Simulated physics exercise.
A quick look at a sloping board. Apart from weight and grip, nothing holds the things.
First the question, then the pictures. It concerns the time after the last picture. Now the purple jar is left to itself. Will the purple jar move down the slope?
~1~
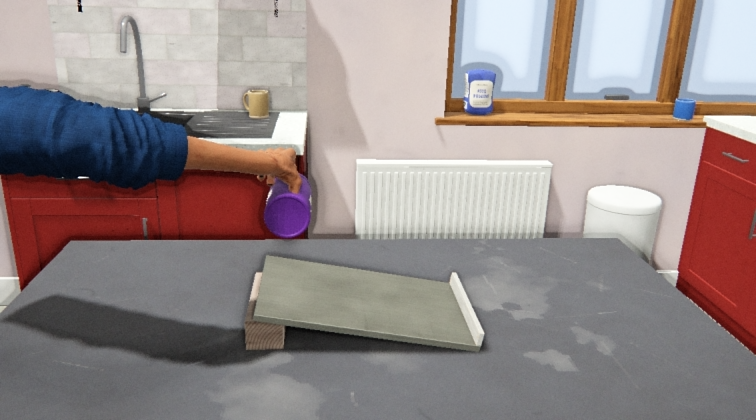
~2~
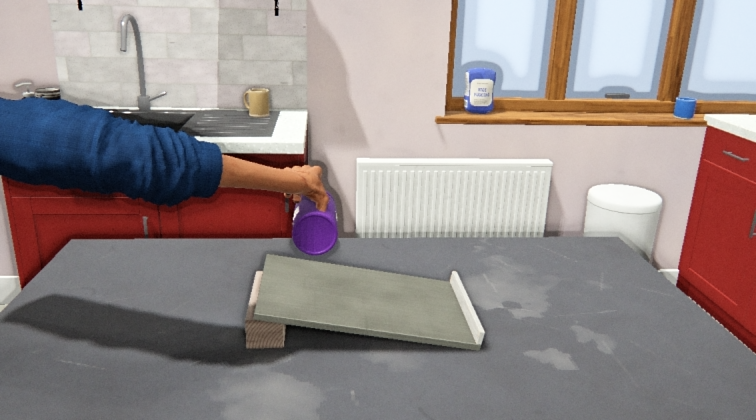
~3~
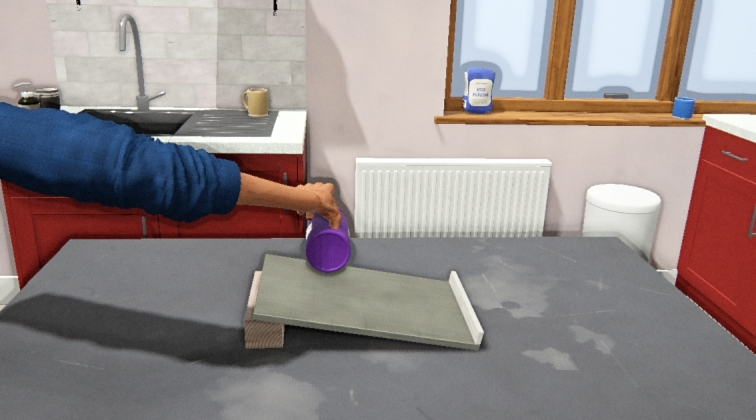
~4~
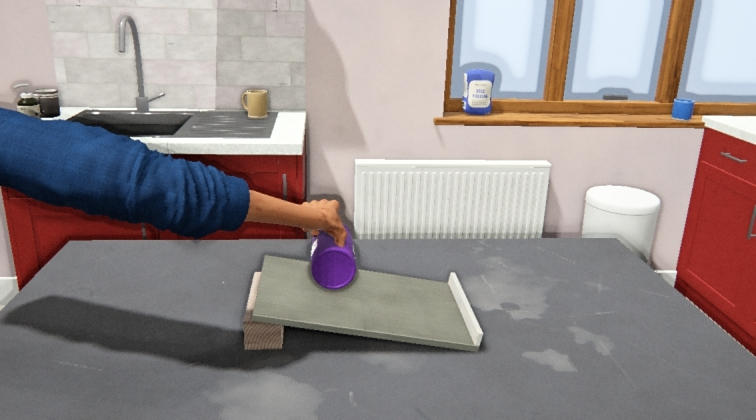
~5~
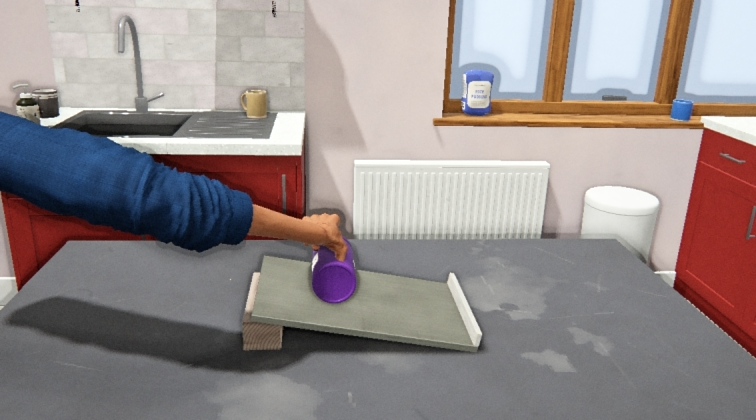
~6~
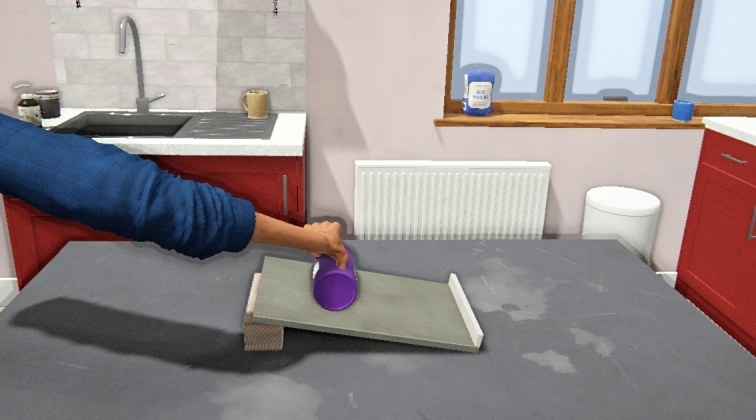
Travels downward.
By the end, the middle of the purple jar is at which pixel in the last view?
Near (447, 292).
Then, 0.40 s on from there, purple jar shifted a little near (357, 278).
Then, 0.60 s on from there, purple jar shifted about its own width near (397, 284).
Then, 0.70 s on from there, purple jar shifted well along near (423, 288).
Then, 0.80 s on from there, purple jar shifted well along near (449, 289).
In the end, moved from the start, purple jar. At the end, from the last picture's camera, purple jar near (447, 292). The purple jar goes downhill.
